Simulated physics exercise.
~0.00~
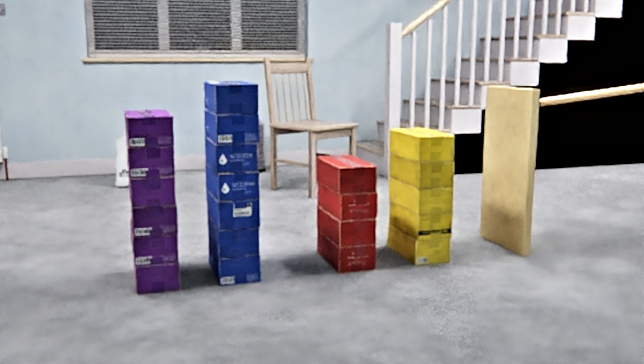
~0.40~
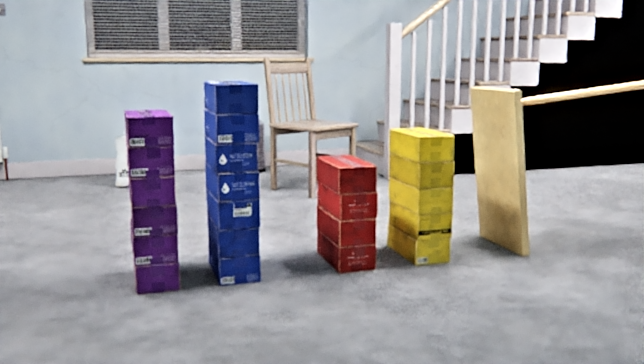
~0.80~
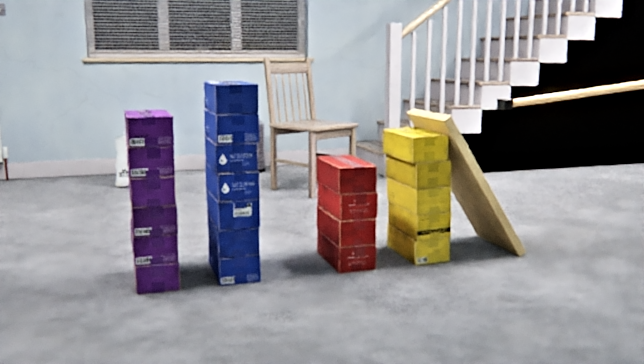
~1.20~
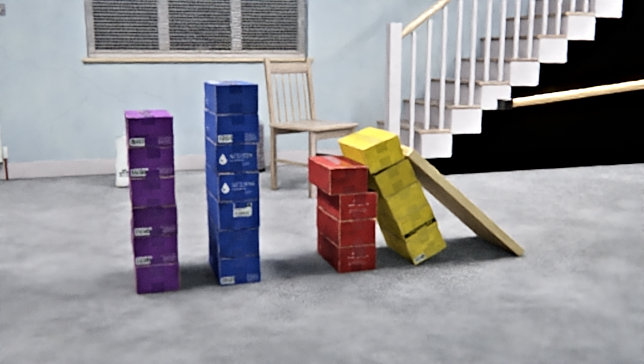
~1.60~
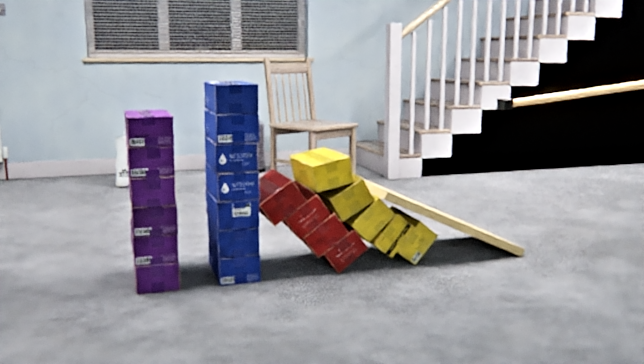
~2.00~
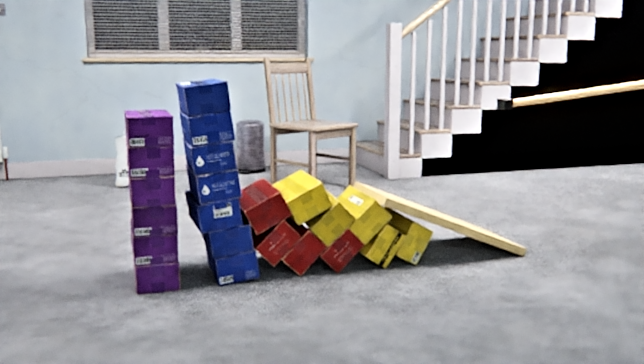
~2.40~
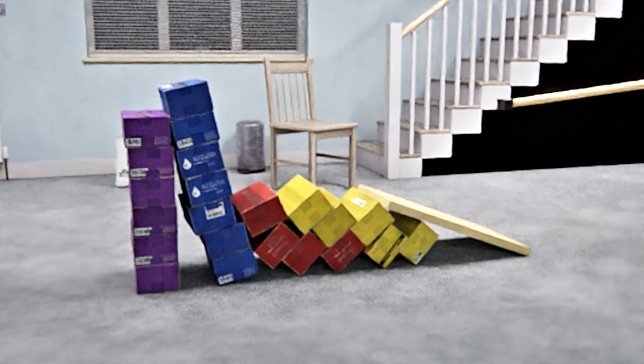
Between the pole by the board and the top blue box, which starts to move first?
The pole starts to move first, shifting left as the board is pushed. The top blue box only moves later, once the yellow and red stacks have collapsed toward it.
